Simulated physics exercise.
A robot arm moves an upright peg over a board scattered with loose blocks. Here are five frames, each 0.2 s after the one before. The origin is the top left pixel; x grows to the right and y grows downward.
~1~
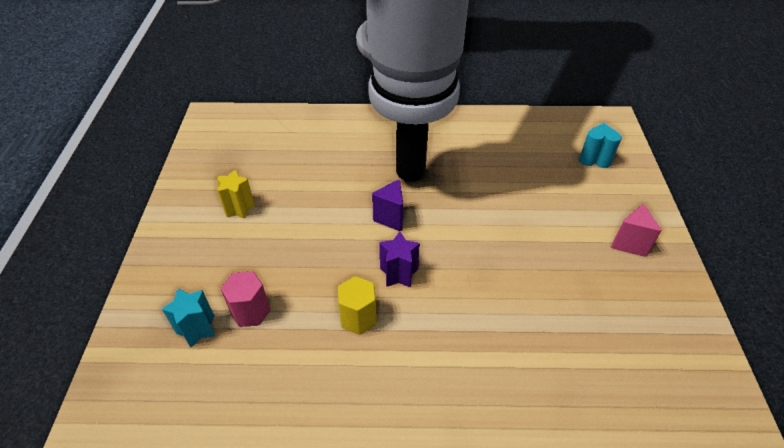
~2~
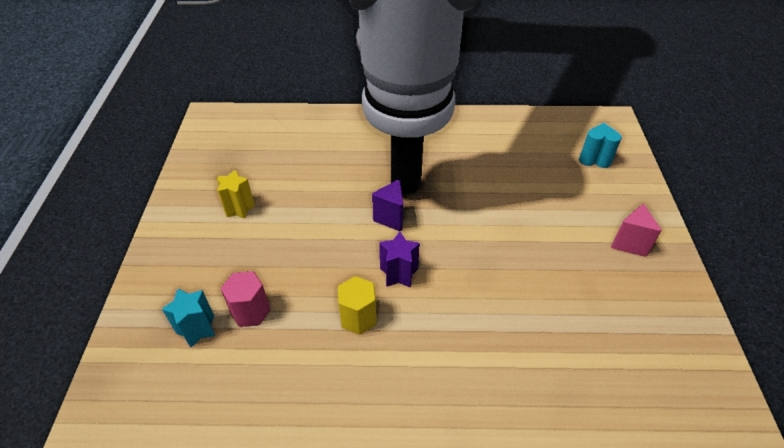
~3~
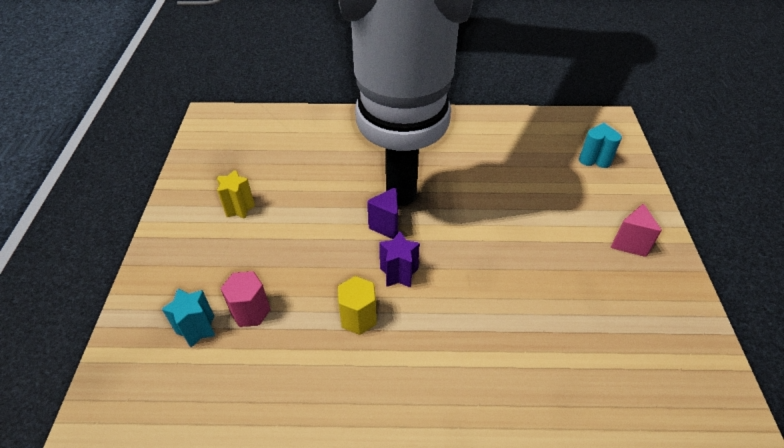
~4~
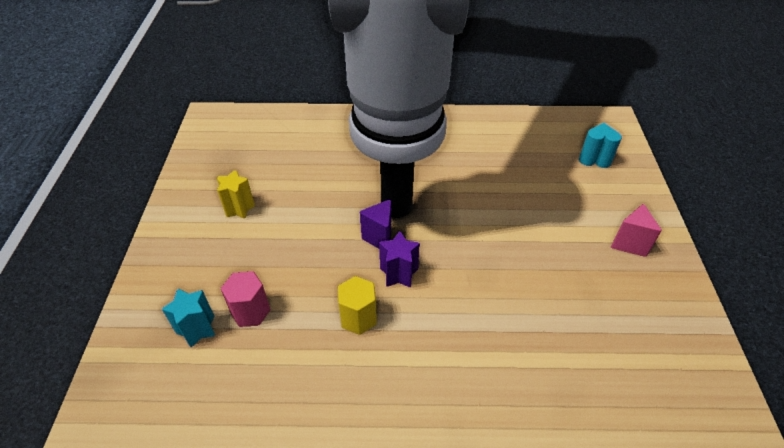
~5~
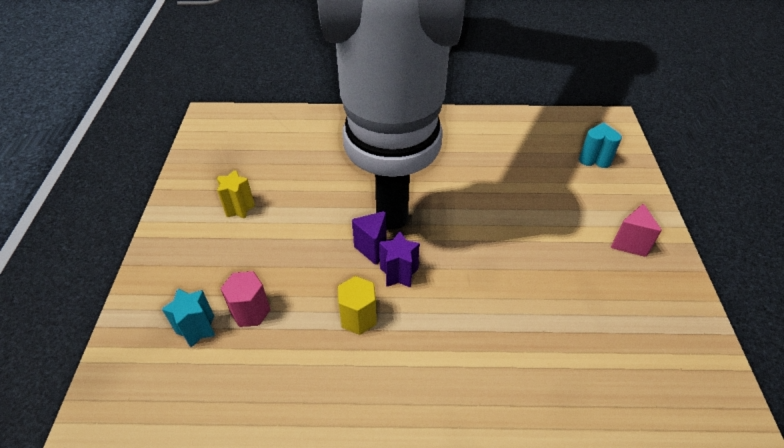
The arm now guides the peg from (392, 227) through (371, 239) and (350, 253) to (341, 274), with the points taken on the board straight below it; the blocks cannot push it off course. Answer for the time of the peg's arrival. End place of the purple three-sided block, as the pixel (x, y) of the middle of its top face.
I expect it at (338, 272).
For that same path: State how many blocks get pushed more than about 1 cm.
1 block.
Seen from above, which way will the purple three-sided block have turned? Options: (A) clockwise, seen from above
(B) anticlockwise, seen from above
B
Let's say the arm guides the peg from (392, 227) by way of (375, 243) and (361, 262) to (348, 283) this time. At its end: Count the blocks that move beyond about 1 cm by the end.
Put simply, one block is moved more than 1 cm.
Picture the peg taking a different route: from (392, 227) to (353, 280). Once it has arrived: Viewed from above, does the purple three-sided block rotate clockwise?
Yes - that is the case.
The first path, step by step. Halfway along, peg (359, 237); purple three-sided block (347, 248), turned 35° anticlockwise.
At the end, peg (340, 265); purple three-sided block (337, 272), turned 95° anticlockwise; purple star-shaped block not moved.
